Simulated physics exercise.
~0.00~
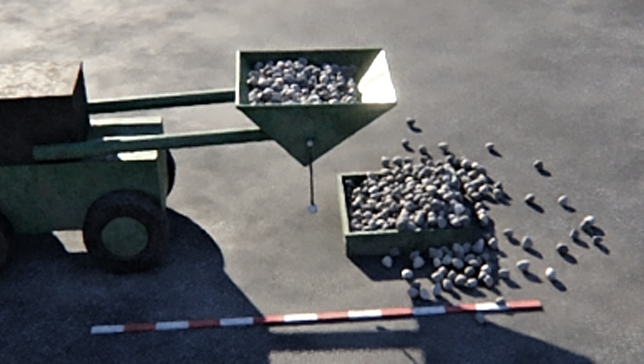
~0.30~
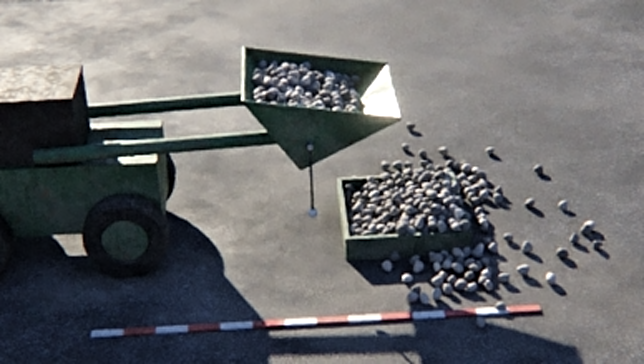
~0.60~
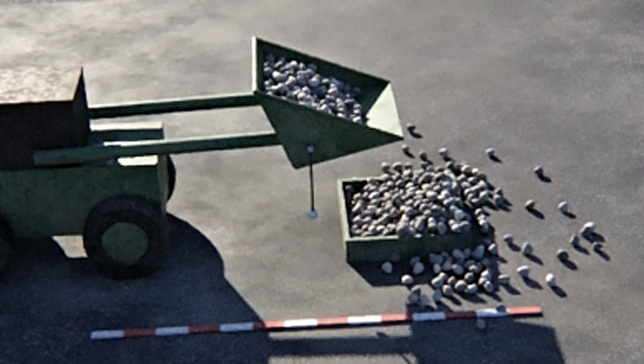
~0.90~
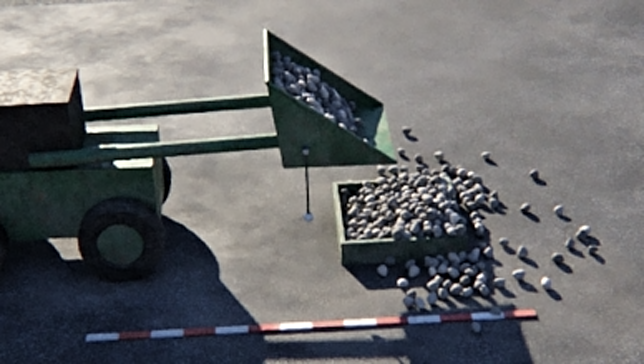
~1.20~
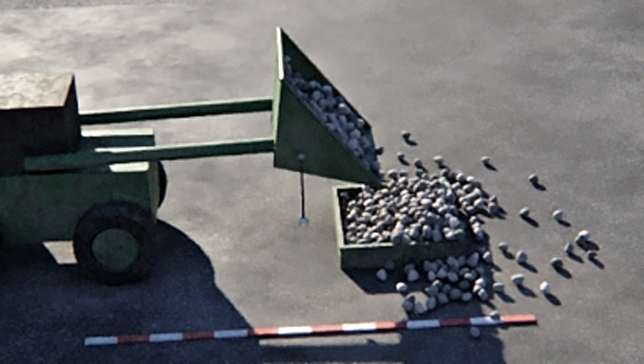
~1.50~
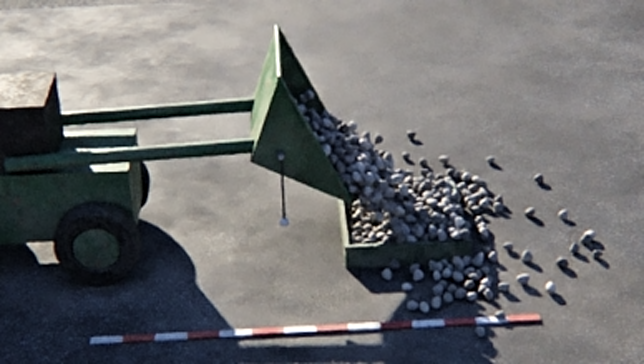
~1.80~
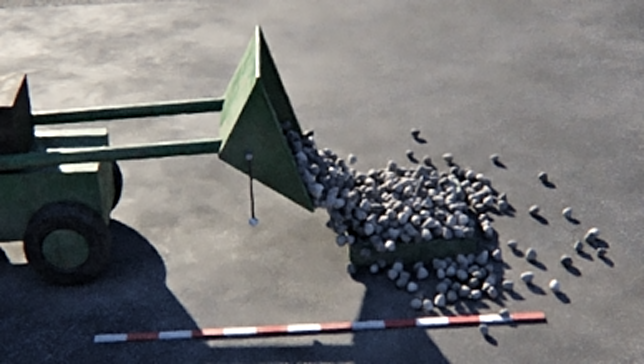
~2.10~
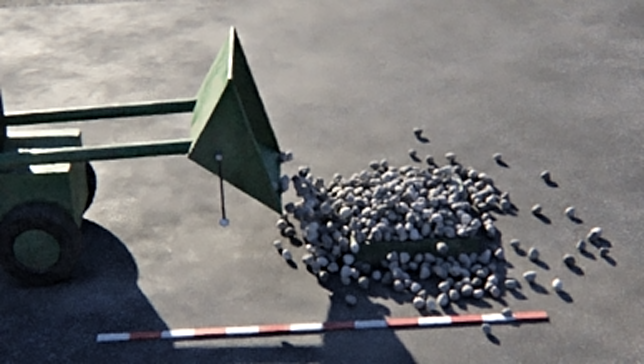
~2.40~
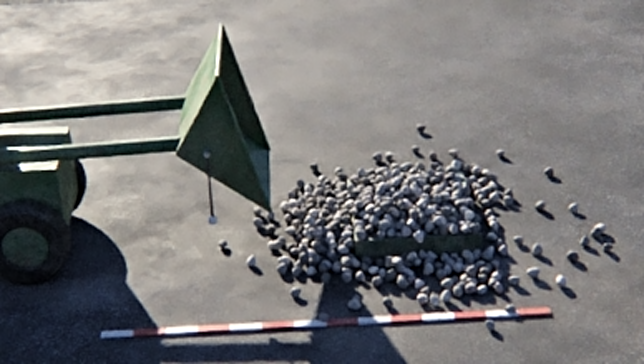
On a sunlit stretch of grey paved ground, a green wheeled machine holds a bucket of rounded stones on two long arms beside a low green bin already heaped with stones, some scattered to its right. A red and white staff lies in front. The bucket tips steadily to the right, and its stones slide toward the lower lip. As they begin pouring into the bin, the machine backs away to the left, so the stream also falls short. The bucket empties, steeply tilted, leaving the bin nearly buried in a wide pile with stones strewn on both sides.
